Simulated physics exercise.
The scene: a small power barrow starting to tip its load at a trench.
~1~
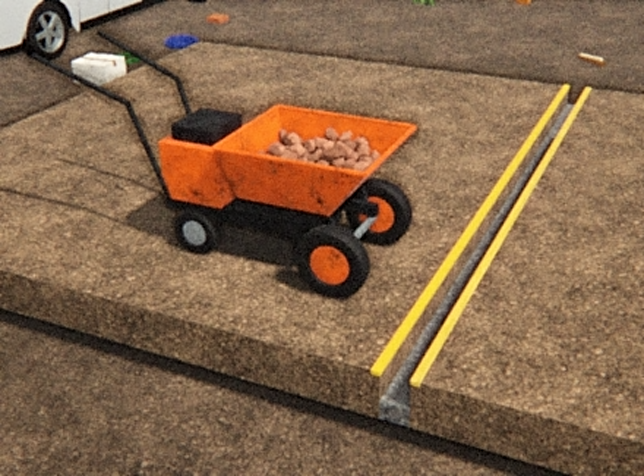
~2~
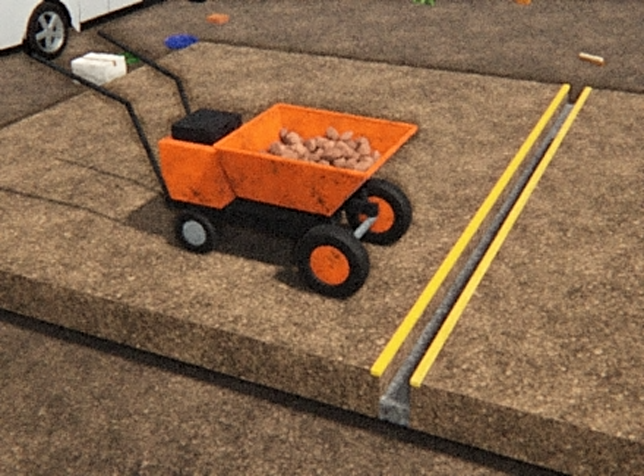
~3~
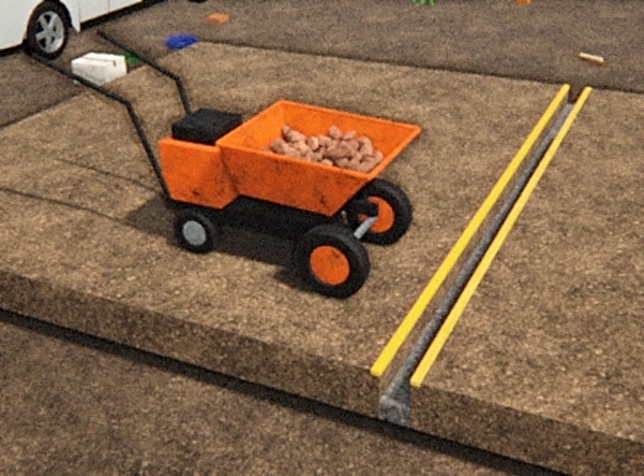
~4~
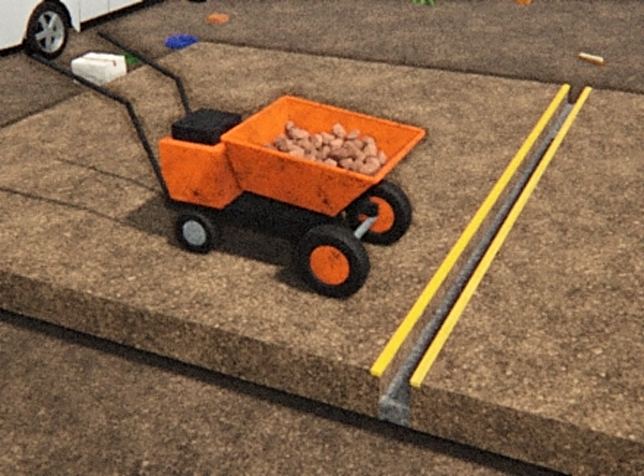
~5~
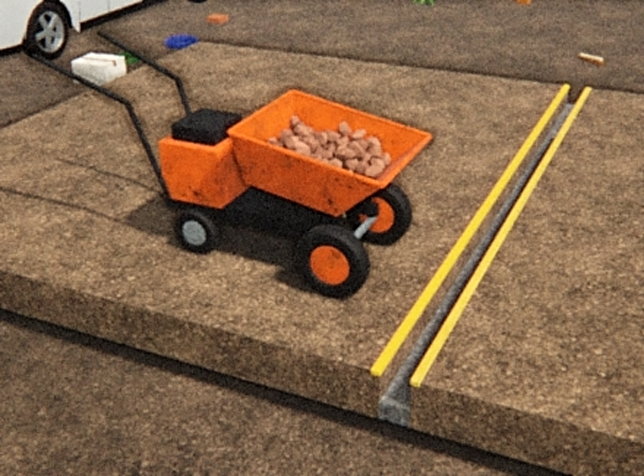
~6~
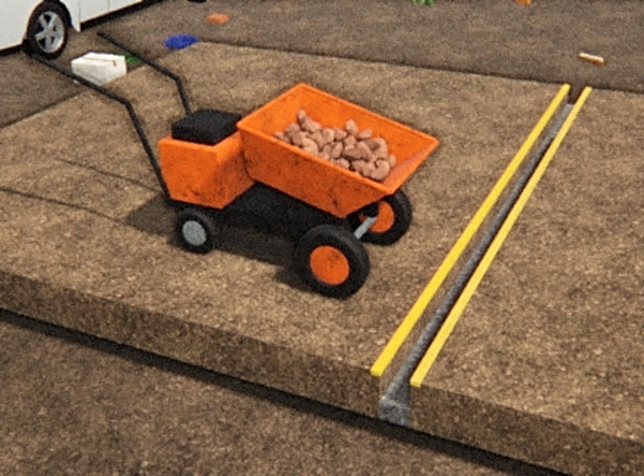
The orange skip of a small wheeled barrow tilts gradually, its back rising and its front lip dipping toward the right, while the reddish-brown lumps inside shift slightly. The barrow stands on a raised brown slab, seen from above at an angle, with black handles at left and a narrow, yellow-edged trench at right. Its wheels stay in place, a white vehicle sits behind, and the camera holds still.
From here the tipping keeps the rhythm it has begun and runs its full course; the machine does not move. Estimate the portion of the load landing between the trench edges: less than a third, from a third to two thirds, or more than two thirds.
The trench never gets as much as a third.
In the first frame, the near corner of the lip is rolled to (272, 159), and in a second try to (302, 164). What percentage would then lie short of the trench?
60 % for the first, 30 % for the second.
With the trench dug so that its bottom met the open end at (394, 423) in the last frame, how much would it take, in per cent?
Close to 20 per cent.
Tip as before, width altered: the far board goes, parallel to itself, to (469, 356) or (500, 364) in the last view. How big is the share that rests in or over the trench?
In order: Some 80 per cent, then some 100 per cent.
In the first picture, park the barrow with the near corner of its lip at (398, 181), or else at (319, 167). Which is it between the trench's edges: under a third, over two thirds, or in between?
Well, for the first stop the answer is below one third, and for the second it is in the middle band.
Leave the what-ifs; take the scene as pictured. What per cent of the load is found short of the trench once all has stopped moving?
Around 0 %.
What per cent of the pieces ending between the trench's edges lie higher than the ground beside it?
My guess is some 15 per cent.
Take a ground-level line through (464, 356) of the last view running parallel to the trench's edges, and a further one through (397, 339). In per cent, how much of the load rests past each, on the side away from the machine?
Estimate: 40 % and 90 %, respectively.
Soon after the last picture, skip tipped steeply; all in the skip.
A little later, skip tipped right over; most in the skip; a stray few in or heaped over the trench; a small part beyond it; a stray few falling.
Later still, skip tipped right over; about a quarter in the skip; a small part in or heaped over the trench; about two thirds beyond it.
By the end, skip tipped right over; a small part in the skip; about a quarter in or heaped over the trench; about two thirds beyond it.
